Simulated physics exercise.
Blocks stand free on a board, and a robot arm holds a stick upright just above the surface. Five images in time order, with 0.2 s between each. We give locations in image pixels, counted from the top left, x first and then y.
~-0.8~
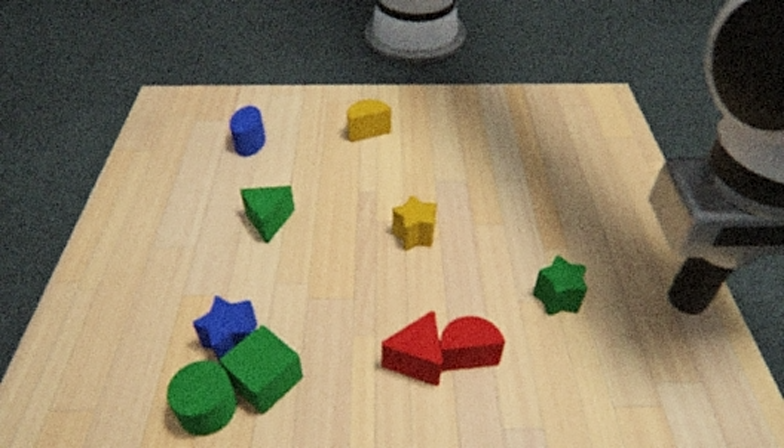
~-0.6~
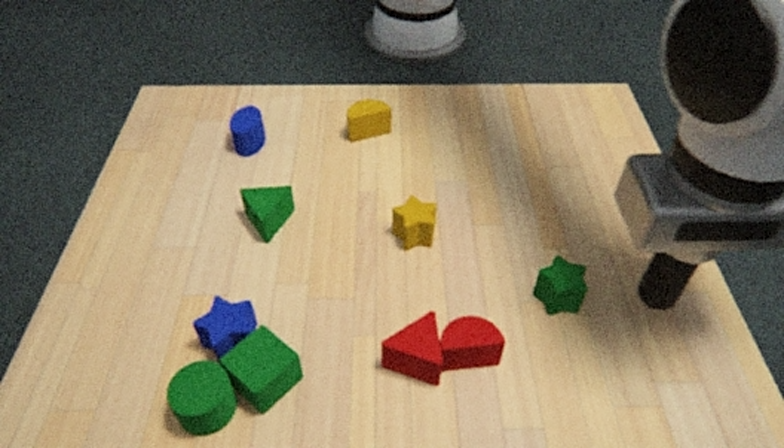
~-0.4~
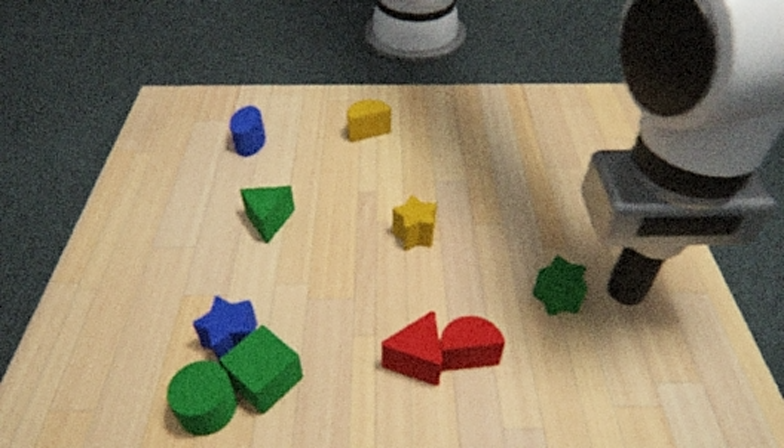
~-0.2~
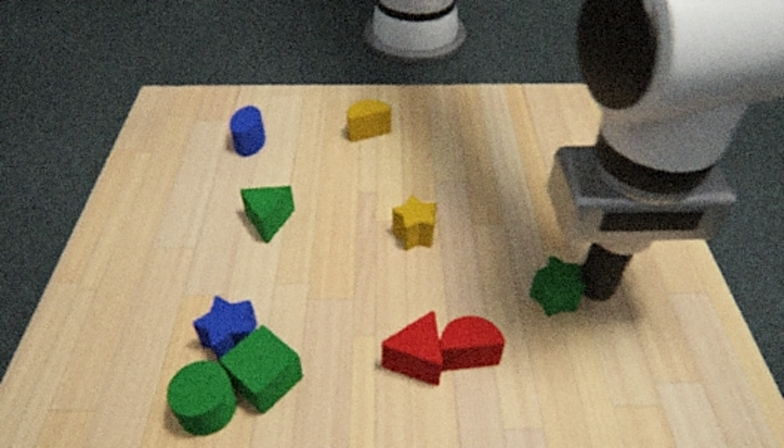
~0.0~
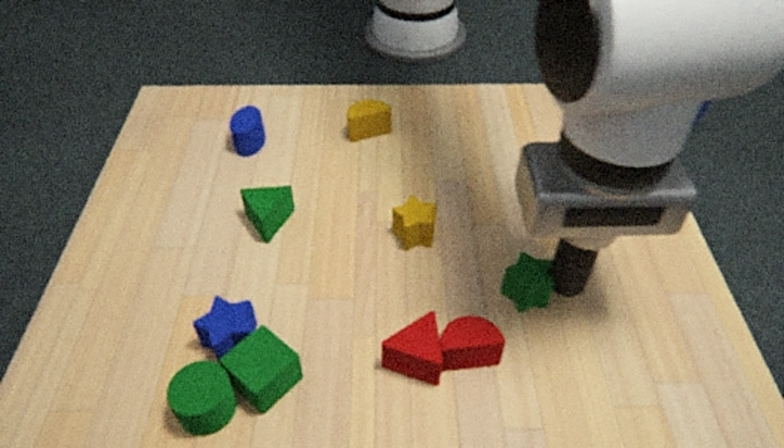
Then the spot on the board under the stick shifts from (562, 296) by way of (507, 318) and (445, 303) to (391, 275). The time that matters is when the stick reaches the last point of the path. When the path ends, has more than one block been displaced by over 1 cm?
Going by the path, no.
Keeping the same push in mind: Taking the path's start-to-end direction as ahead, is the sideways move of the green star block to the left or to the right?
It shifts to the right.
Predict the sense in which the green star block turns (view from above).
Looking down, it rotates clockwise.
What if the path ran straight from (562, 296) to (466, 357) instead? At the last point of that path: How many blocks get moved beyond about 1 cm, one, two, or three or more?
The way I see it, the answer is three or more.
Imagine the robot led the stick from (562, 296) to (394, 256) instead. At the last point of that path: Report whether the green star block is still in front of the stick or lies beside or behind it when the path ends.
That block remains ahead.
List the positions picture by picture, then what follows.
The first frame shows stick tip (687, 300); block tops, red half-round block (471, 332); green star block (566, 274).
The second frame shows stick (656, 296); blocks unchanged.
The third frame shows stick (626, 292); blocks unchanged.
The fourth frame shows stick (596, 288); green star block (562, 274).
The fifth frame shows stick (566, 283); red half-round block (471, 332); green star block (532, 270).
What follows on the original path. One third of the way, stick (510, 305); green star block (483, 272), turned 45° clockwise.
Two thirds of the way, stick (446, 290); green star block (450, 250), turned 95° clockwise.
At the end, stick (391, 262); red half-round block in place; green star block (443, 244), turned 130° clockwise.
